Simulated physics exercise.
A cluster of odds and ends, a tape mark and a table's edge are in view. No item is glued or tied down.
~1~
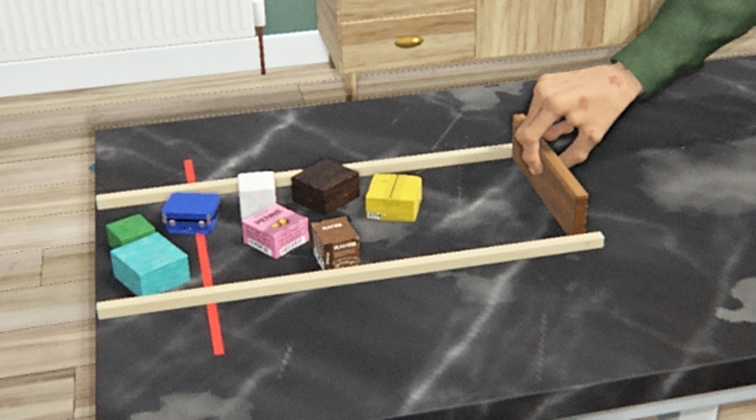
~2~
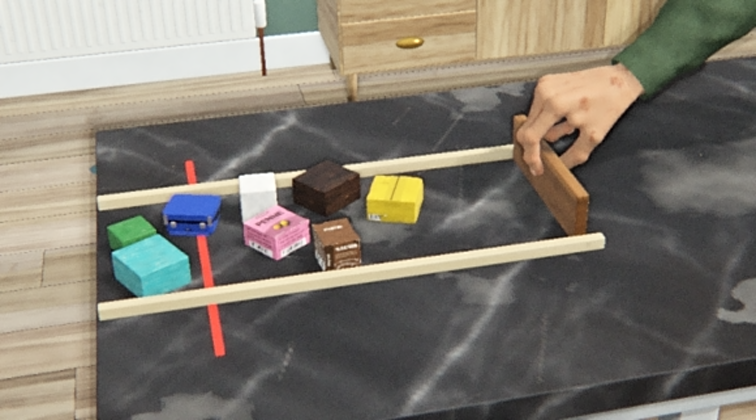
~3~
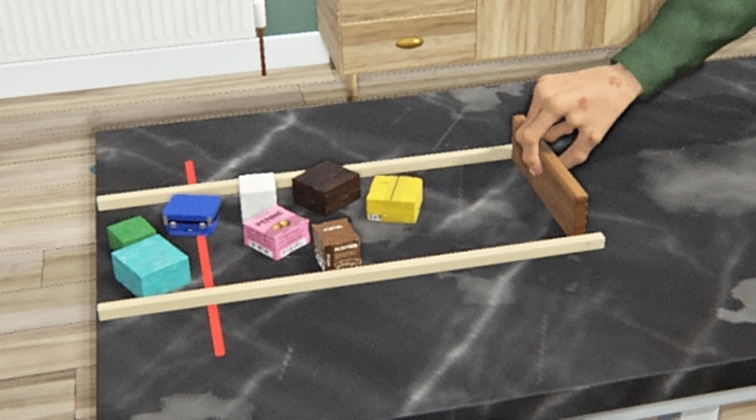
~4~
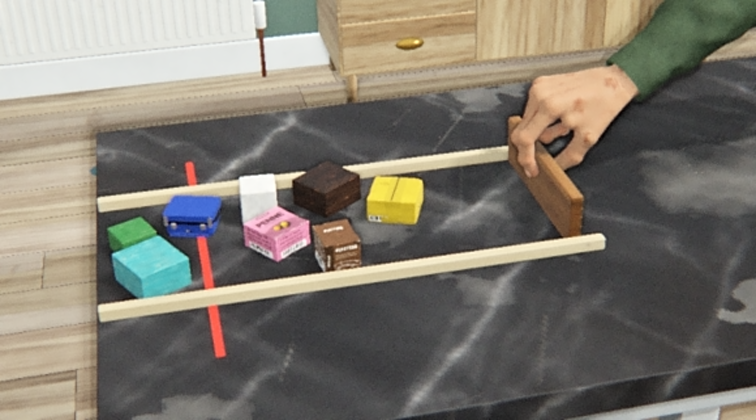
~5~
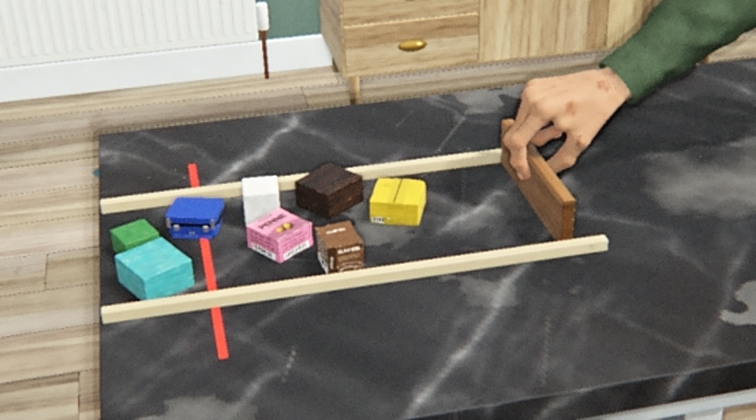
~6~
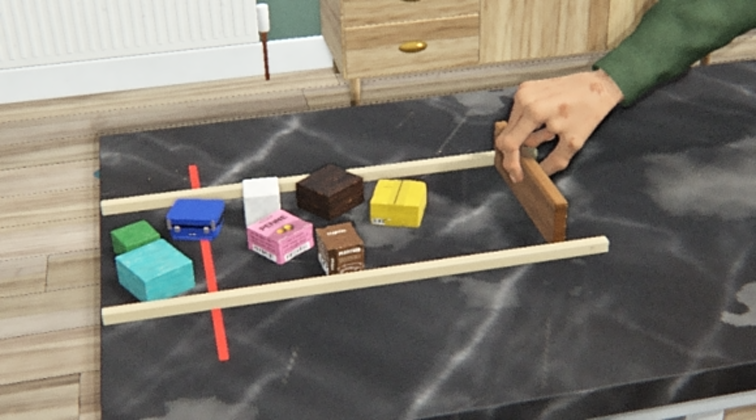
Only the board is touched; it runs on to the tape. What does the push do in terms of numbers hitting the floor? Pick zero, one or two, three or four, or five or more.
It sends one or two to the floor.
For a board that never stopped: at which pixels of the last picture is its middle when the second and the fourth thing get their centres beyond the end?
First: Around (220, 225). Next: Around (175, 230).
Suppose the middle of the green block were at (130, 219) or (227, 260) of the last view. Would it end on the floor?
In order, the object goes off, then stays where it is.
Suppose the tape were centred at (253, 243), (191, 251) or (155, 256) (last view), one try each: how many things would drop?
Going through them in order, you'd see 0, 2 and 5.
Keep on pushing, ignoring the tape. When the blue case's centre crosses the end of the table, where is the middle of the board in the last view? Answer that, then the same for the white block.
The middle is at (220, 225) when it's the blue case, and at (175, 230) when it's the white block.
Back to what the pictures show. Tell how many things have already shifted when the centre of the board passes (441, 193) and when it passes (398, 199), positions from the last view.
First 0, then 1.
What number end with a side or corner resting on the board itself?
Counting them up gives 3.
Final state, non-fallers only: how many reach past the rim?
It would come to 1.
Soon after, none off yet; green block at rest near (137, 243); turquoise block at rest near (155, 272); blue case at rest near (197, 220).
After that, none off yet; green block displaced about its own width near (102, 254); turquoise block moving near (147, 275); blue case displaced about its own width near (136, 230).
In the end, the number that fall off is one or two; gone, blue case and green block.
